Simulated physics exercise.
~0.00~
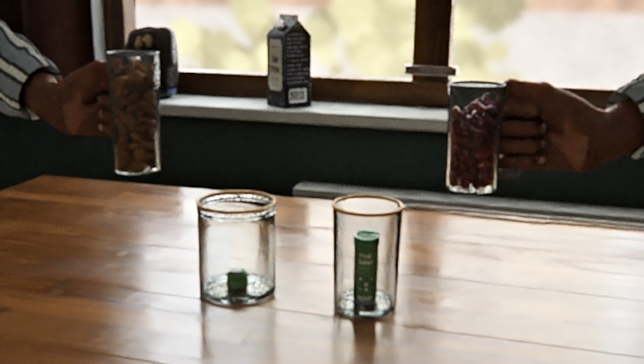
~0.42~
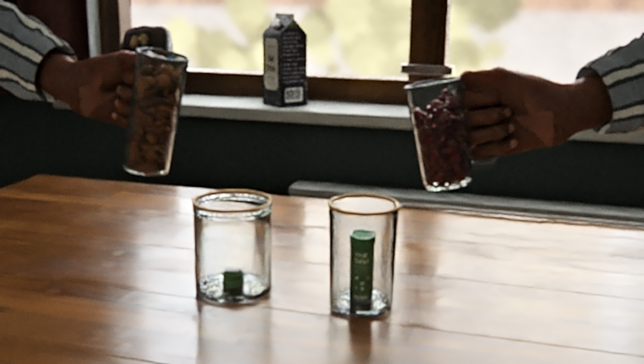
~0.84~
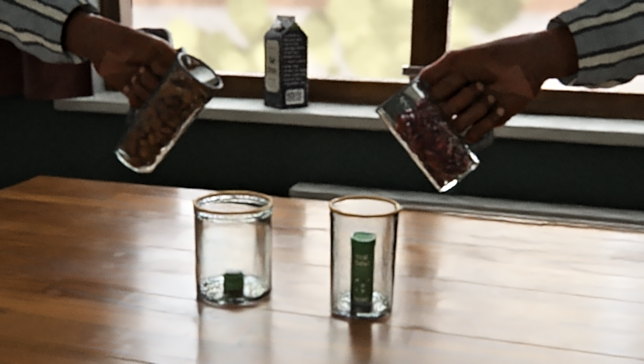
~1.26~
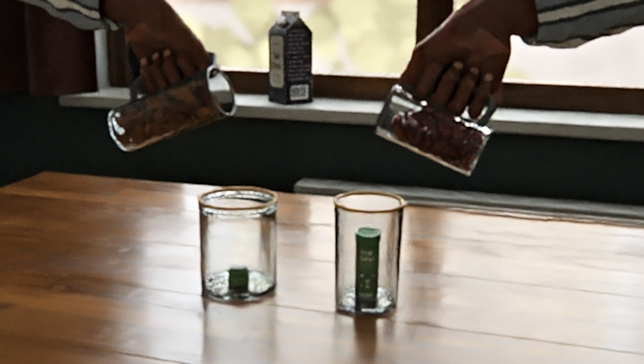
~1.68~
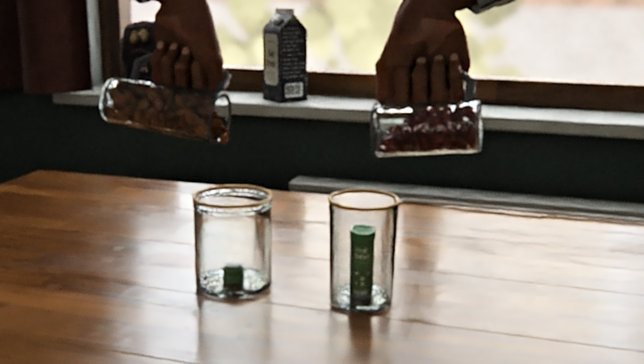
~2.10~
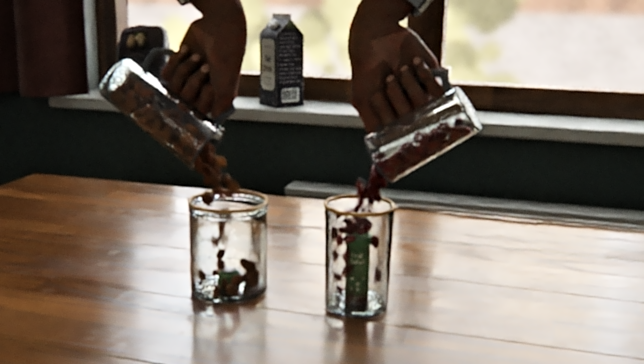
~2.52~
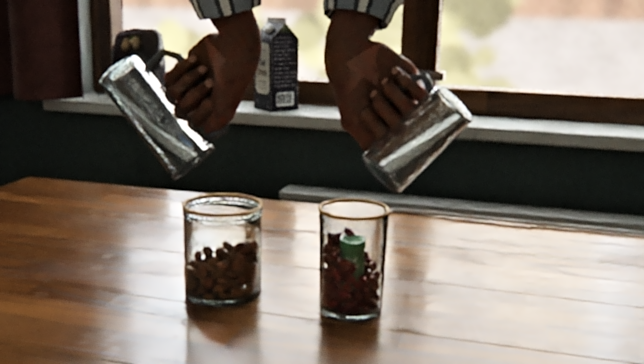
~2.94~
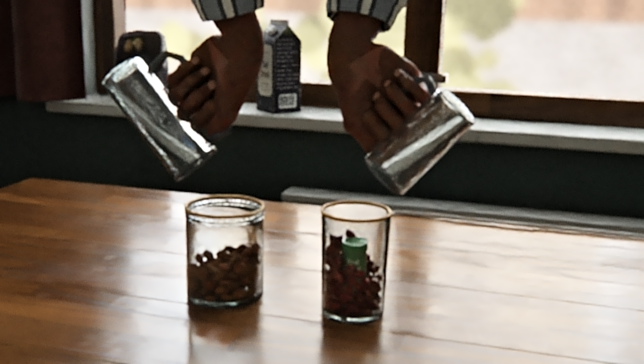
Two hands in striped sleeves hold glass mugs, brown nut-like pieces in the left and dark red ones in the right, above a glossy wooden table. The slightly swaying view faces a bright window with a dark carton on its sill. Below stand two clear gold-rimmed glasses, a short green object in the left and a taller green one in the right. The hands move inward, tip the mugs sideways, then tilt them further, pouring both loads together. Finally the mugs are empty, the left object is buried, and the right one's green top still shows.
